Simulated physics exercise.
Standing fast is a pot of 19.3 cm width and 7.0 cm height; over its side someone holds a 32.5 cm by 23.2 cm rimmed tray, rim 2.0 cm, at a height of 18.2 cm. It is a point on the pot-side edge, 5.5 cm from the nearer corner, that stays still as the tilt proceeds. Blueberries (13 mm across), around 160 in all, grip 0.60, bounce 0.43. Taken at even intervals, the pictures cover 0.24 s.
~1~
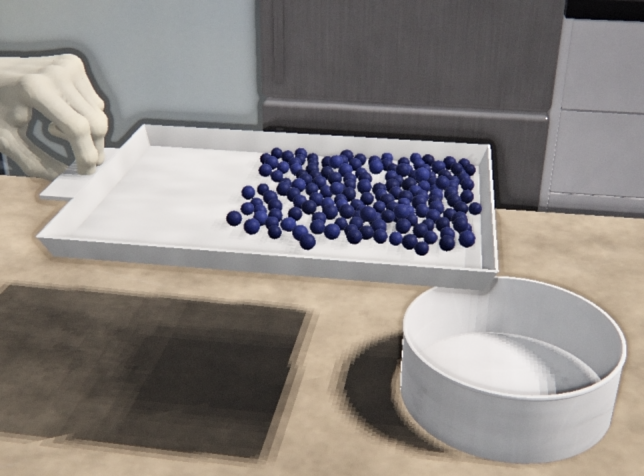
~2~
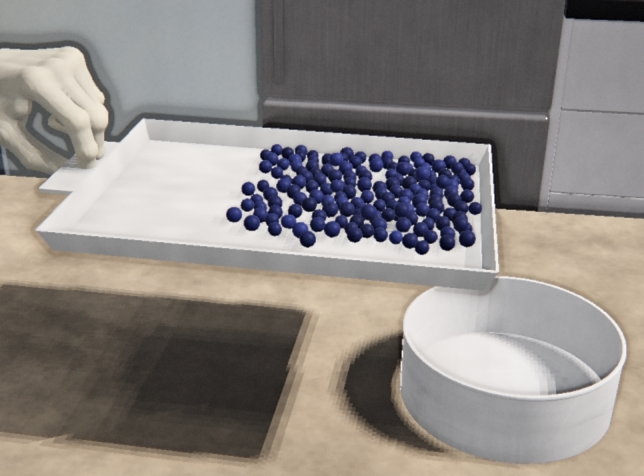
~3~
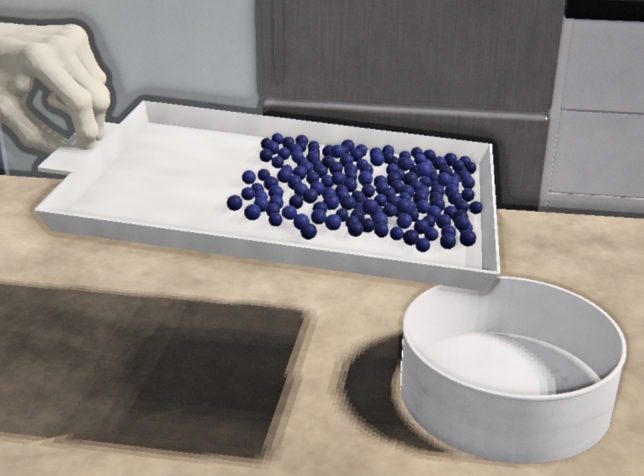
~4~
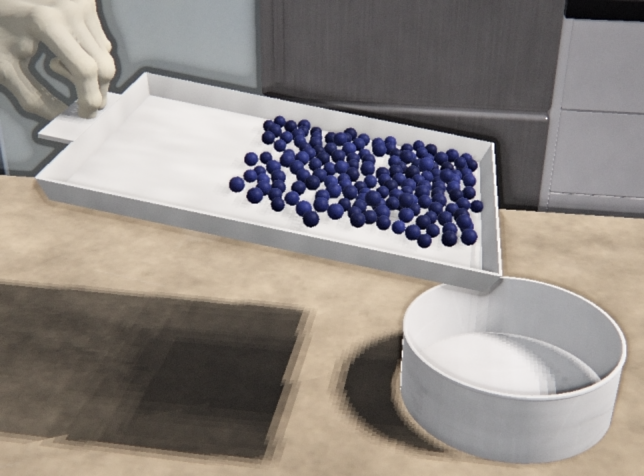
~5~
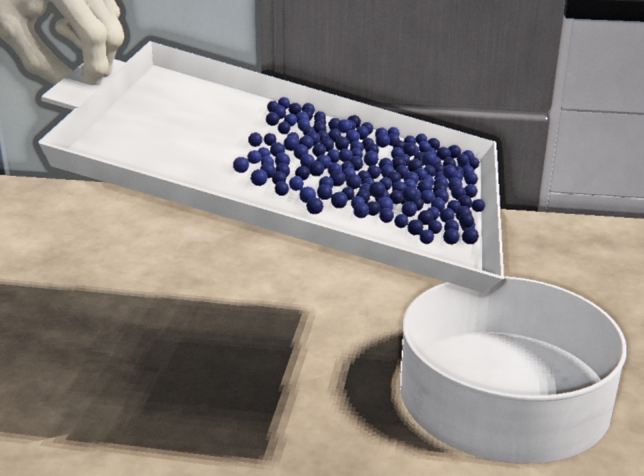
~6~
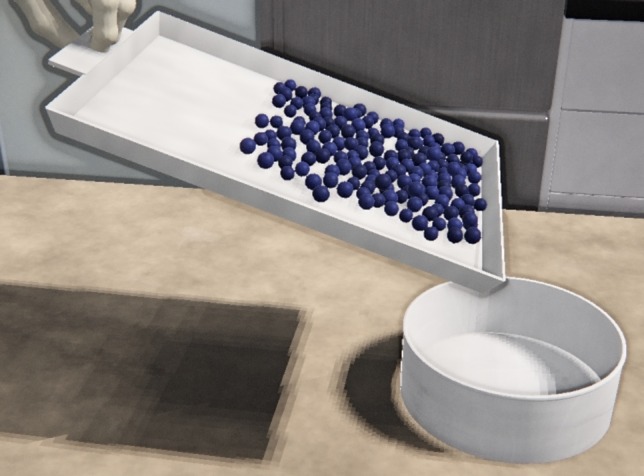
A hand held a white rimmed tray of small dark blue balls beside a round white pot, then steadily raised the tray's left end, tilting it down toward the right while the balls barely shifted.
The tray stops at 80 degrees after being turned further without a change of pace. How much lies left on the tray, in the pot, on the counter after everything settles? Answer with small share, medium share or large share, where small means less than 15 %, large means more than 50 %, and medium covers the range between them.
Tray - small share; pot - large share; counter - medium share.
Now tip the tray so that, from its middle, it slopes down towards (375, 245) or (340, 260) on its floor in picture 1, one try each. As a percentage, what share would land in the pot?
About 10 per cent on the first try and 0 per cent on the second.
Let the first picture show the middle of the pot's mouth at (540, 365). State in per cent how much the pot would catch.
The share would be some 80 per cent.
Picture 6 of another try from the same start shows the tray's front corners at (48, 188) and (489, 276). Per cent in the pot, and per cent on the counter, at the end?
Pot 10; counter 90.
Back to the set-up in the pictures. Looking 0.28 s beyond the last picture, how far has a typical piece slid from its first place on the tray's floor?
By then it sits near 4 cm from where it began.
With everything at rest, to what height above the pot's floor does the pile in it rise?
It stands at some 2.5 cm.
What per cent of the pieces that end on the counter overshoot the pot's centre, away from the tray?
Some 80 per cent.
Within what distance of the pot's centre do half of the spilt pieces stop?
Roughly 16 centimetres.
Then, 0.28 s after the last picture, tilt 49 degrees; the tray holds 100 %, the pot 0 %.
Then, 0.47 s after the last picture, tilt 70 degrees; the tray holds 95 %, the pot 0 %.
Then, 0.78 s after the last picture, tilt 80 degrees; the tray holds 30 %, the pot 30 %.
In the end, tray 0 %, pot 65 %, counter 35 %.
